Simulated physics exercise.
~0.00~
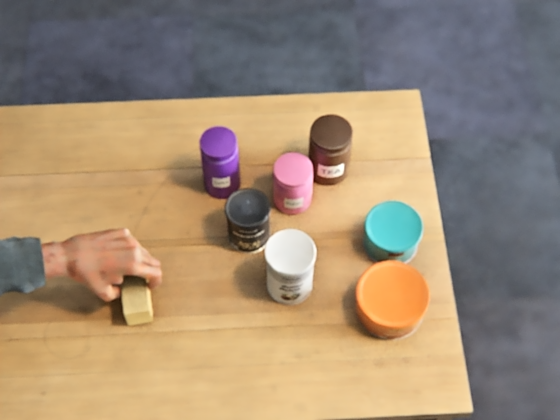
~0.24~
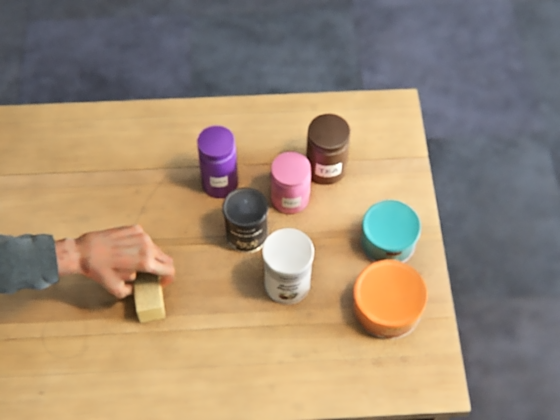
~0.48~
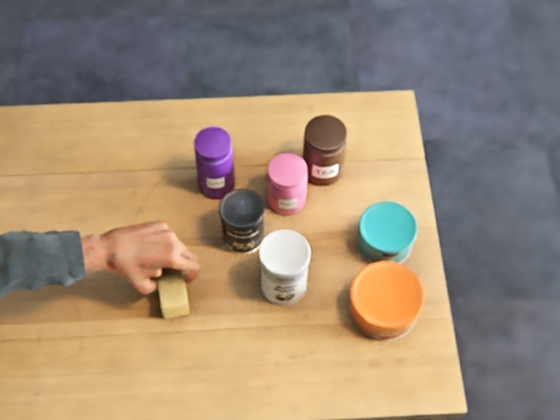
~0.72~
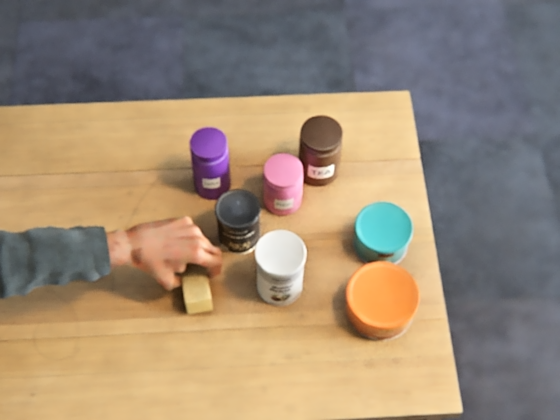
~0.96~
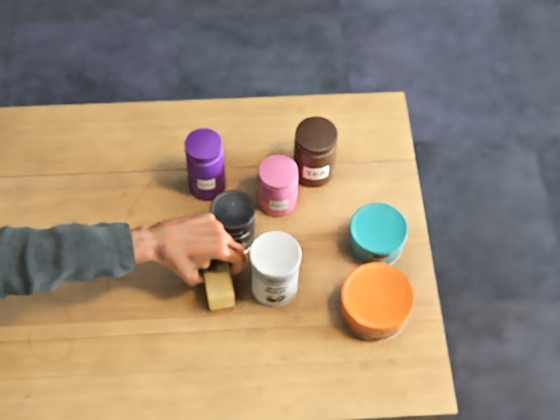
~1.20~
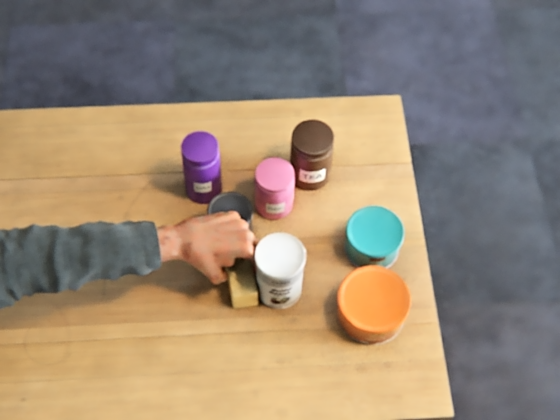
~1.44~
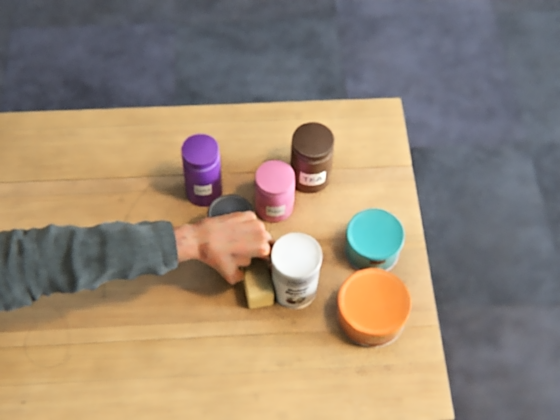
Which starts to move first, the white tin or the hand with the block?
The hand with the block starts to move first. The white tin stays still until the block has slid across the table to it.
